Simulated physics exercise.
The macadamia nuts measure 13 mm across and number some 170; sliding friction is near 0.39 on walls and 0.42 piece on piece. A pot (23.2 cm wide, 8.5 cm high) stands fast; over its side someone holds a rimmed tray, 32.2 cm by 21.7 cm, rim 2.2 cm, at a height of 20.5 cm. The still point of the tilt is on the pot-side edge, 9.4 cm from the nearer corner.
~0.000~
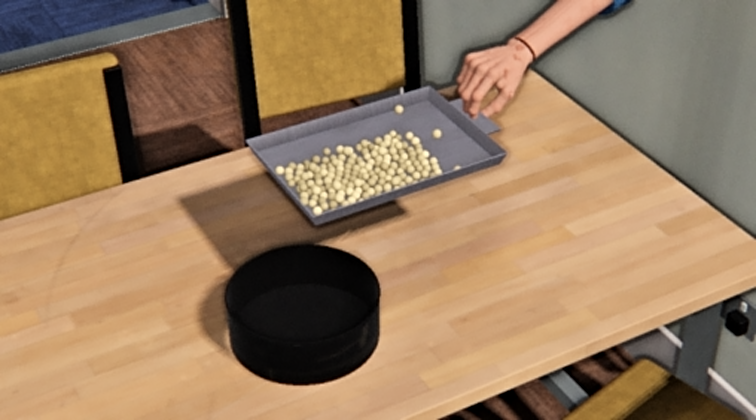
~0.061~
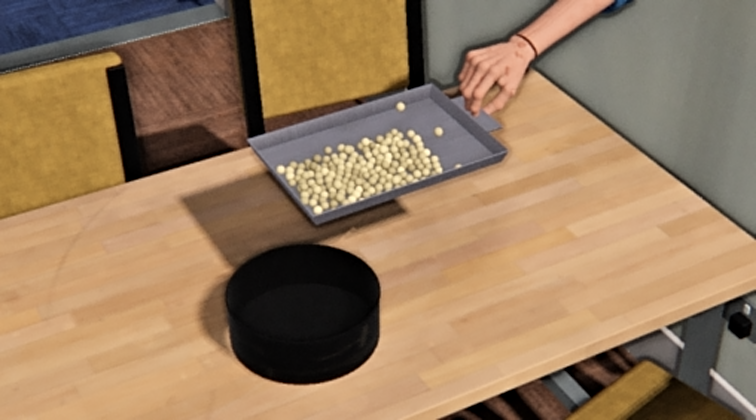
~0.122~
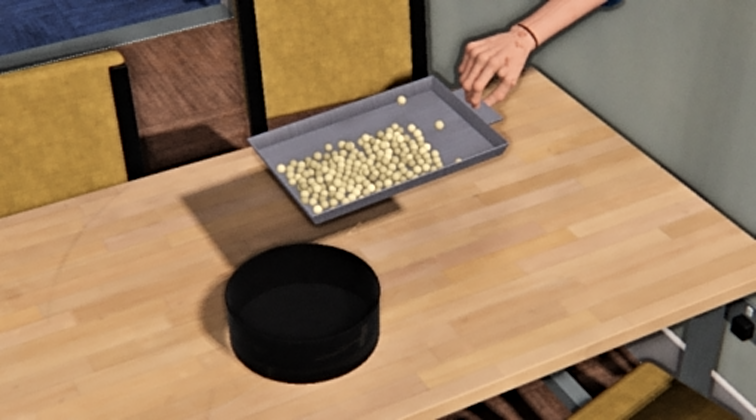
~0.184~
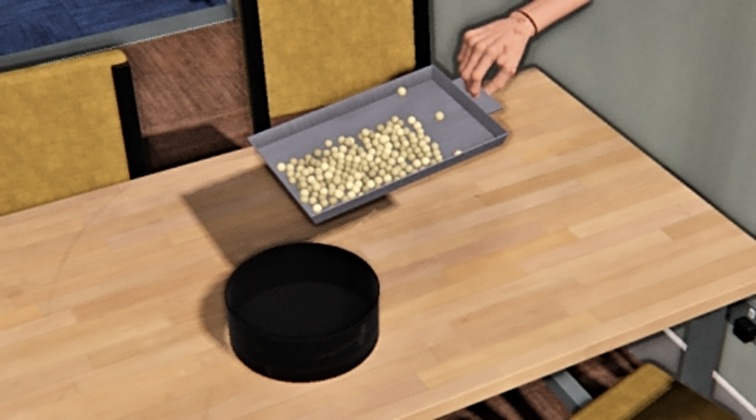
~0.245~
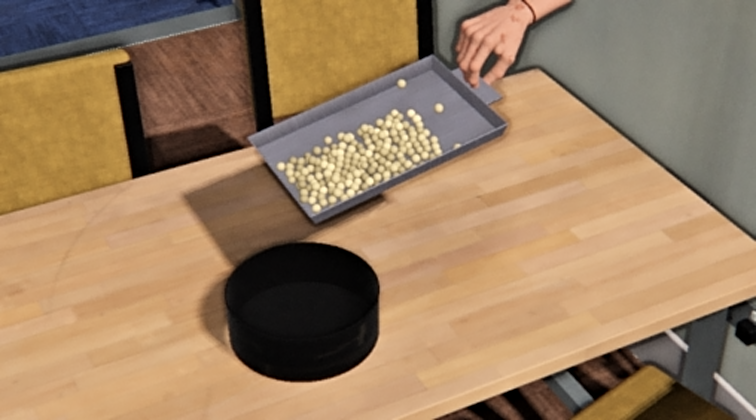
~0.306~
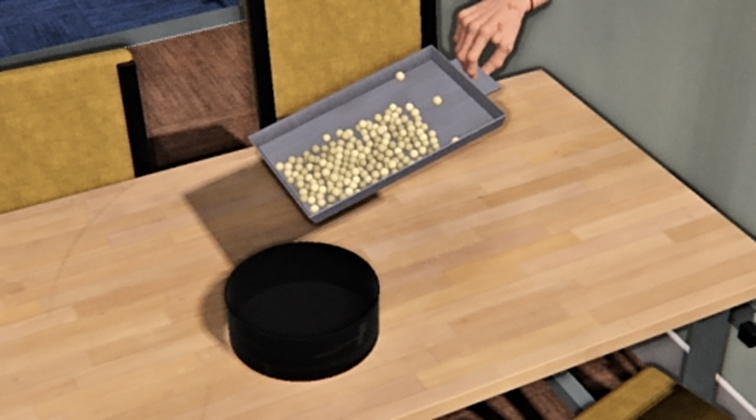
A grey rimmed tray of pale, round nuts is held by a hand at its right end, above a light wooden table seen from above at an angle. A round black pot stands in front of it, with mustard-yellow chairs behind and a grey wall at right. The hand raises the tray's far right side, steepening its slant, while the nuts stay bunched toward the near left and the view barely shifts.
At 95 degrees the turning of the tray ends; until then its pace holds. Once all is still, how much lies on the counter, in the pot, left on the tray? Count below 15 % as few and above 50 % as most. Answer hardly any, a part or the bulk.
Counter: A part, pot: The bulk, tray: Hardly any.
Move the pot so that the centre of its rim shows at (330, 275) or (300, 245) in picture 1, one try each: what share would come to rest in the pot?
Some 55 and 55 per cent.
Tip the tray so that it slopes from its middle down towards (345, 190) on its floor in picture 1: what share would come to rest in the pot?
Some 100 per cent.
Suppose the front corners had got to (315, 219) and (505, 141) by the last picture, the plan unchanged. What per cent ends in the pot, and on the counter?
Pot 100, counter 0.
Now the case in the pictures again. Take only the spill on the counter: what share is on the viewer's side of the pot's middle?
Roughly 0 per cent.
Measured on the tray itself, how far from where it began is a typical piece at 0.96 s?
Some 4 cm.
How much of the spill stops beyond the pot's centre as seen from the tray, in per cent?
About 80 per cent.
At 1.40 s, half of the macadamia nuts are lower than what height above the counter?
Roughly 20 cm.
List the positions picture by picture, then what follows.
In the first picture, tray tilt 0 degrees, front corners at (316, 212) and (501, 152); middle of the pieces at (363, 172); pot at (303, 292).
In the second picture, tray tilt 1 degrees, front corners at (316, 212) and (502, 150); middle of the pieces at (364, 171).
In the third picture, tray tilt 4 degrees, front corners at (315, 212) and (502, 142), lowest corner left front; middle of the pieces at (364, 168).
In the fourth picture, tray tilt 7 degrees, front corners at (314, 211) and (502, 132), lowest corner left front; middle of the pieces at (363, 164).
In the fifth picture, tray tilt 11 degrees, front corners at (313, 212) and (501, 123), lowest corner left front; middle of the pieces at (363, 160).
In the sixth picture, tray tilt 14 degrees, front corners at (312, 212) and (499, 114), lowest corner left front; middle of the pieces at (361, 157); pot at (302, 288). The tray's pace is about 60 degrees a second.
Then, at 0.96 s, tilt 52 degrees; the tray holds 100 %, the pot 0 %.
After 1.40 s, tilt 78 degrees; the tray holds 55 %, the pot 20 %.
After 1.91 s, tilt 95 degrees; the tray holds 0 %, the pot 75 %.
In the end, at 2.7 s, counter 25 %, pot 75 %, tray 0 %.
